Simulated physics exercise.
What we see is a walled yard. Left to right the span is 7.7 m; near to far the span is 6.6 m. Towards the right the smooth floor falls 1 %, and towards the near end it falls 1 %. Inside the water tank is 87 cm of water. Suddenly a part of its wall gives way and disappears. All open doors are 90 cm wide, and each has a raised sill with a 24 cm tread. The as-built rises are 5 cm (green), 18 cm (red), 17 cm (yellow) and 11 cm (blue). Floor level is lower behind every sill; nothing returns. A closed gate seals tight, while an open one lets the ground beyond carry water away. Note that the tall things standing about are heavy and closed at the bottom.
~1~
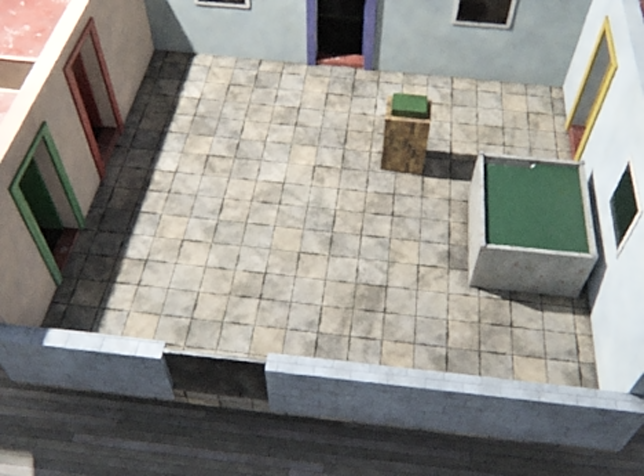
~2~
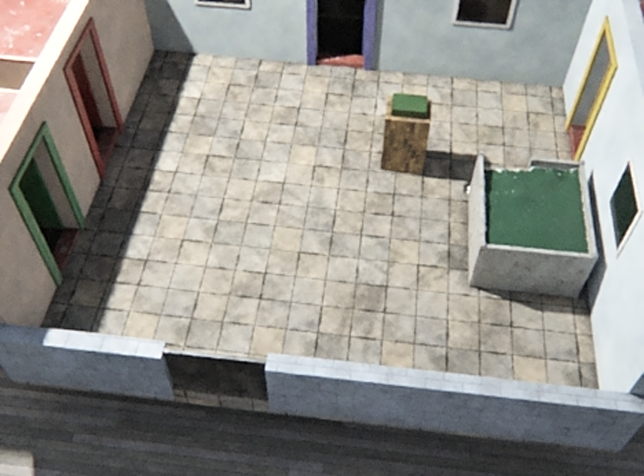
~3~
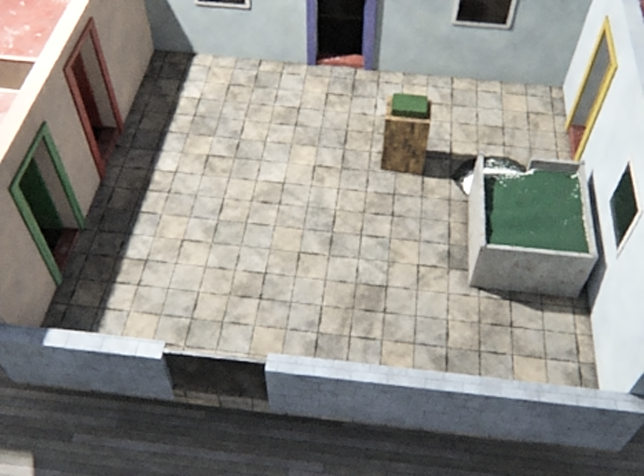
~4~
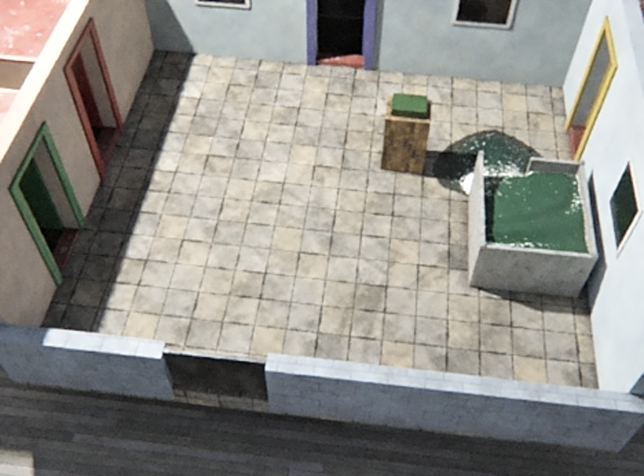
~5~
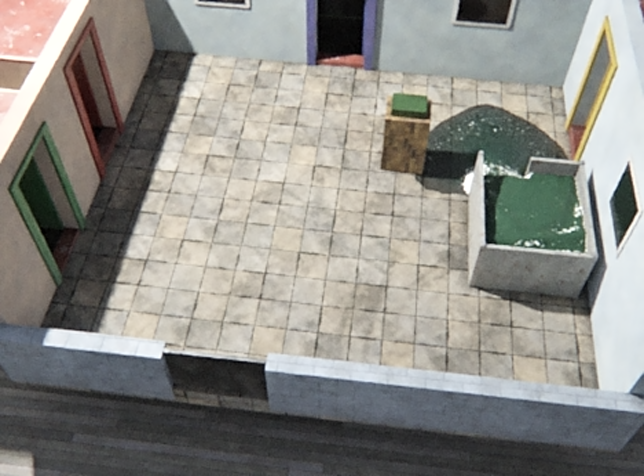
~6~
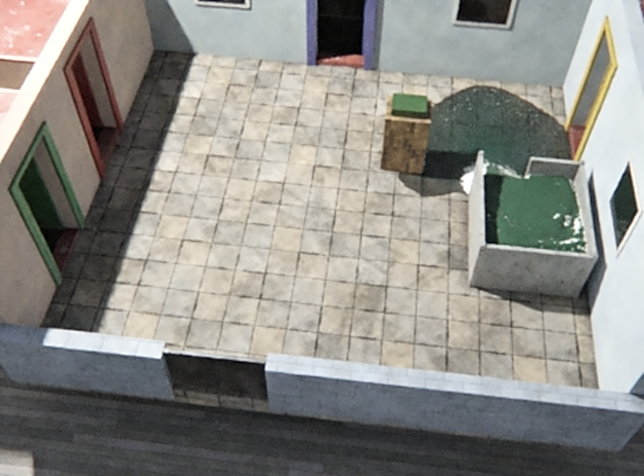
Green water in a pale, open-topped tank on the right of a walled, stone-tiled yard, seen from above, begins to churn, then pours out through its far side and spreads over the floor in a widening, darkening fan. The sheet reaches behind a brown block with a green top as the tank's surface ripples with white flecks. Green and red doorways stand left, a blue one at the back and a yellow one right, while the camera stays still.
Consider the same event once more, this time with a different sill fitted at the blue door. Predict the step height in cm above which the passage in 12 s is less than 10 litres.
About 8 cm of height.
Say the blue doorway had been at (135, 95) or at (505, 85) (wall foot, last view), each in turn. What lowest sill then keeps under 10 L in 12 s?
Minimums: About 8.0 cm and 27 cm.
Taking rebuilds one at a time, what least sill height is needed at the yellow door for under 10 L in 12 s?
For yellow: Close to 16 cm.
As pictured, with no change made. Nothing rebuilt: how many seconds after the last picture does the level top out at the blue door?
Roughly at 1.4 s.
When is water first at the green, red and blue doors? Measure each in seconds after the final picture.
Green 4.5 s, red 3.4 s, blue 0.8 s.
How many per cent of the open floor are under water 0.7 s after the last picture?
Approximately 20 %.
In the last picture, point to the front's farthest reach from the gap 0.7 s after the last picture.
The tip of the flood lies near (371, 73).
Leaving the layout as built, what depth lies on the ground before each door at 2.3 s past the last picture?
Door by door in centimetres - green 0, red 0, yellow 17, blue 9.
Then, 0.7 s after the last picture water covers 20 % of the floor, deepest (42 cm) near (491, 194); it has not reached the blue door.
Then, 2.3 s after the last picture water covers 30 % of the floor, deepest (26 cm) near (491, 194); 9 cm at the blue door, 3 litres in over its 11 cm sill.
Then, 11.3 s after the last picture water covers 90 % of the floor, deepest (9 cm) near (468, 407); 3 cm at the blue door, 3 litres in over its 11 cm sill.
At the blue door as built, the water peaked near 14 cm, 1.3 s after the last picture.
With a sill of 7 cm, 14 litres would have come in within the 12 s; with 9.5 cm, 6 litres. So under 10 litres takes about 8 cm.
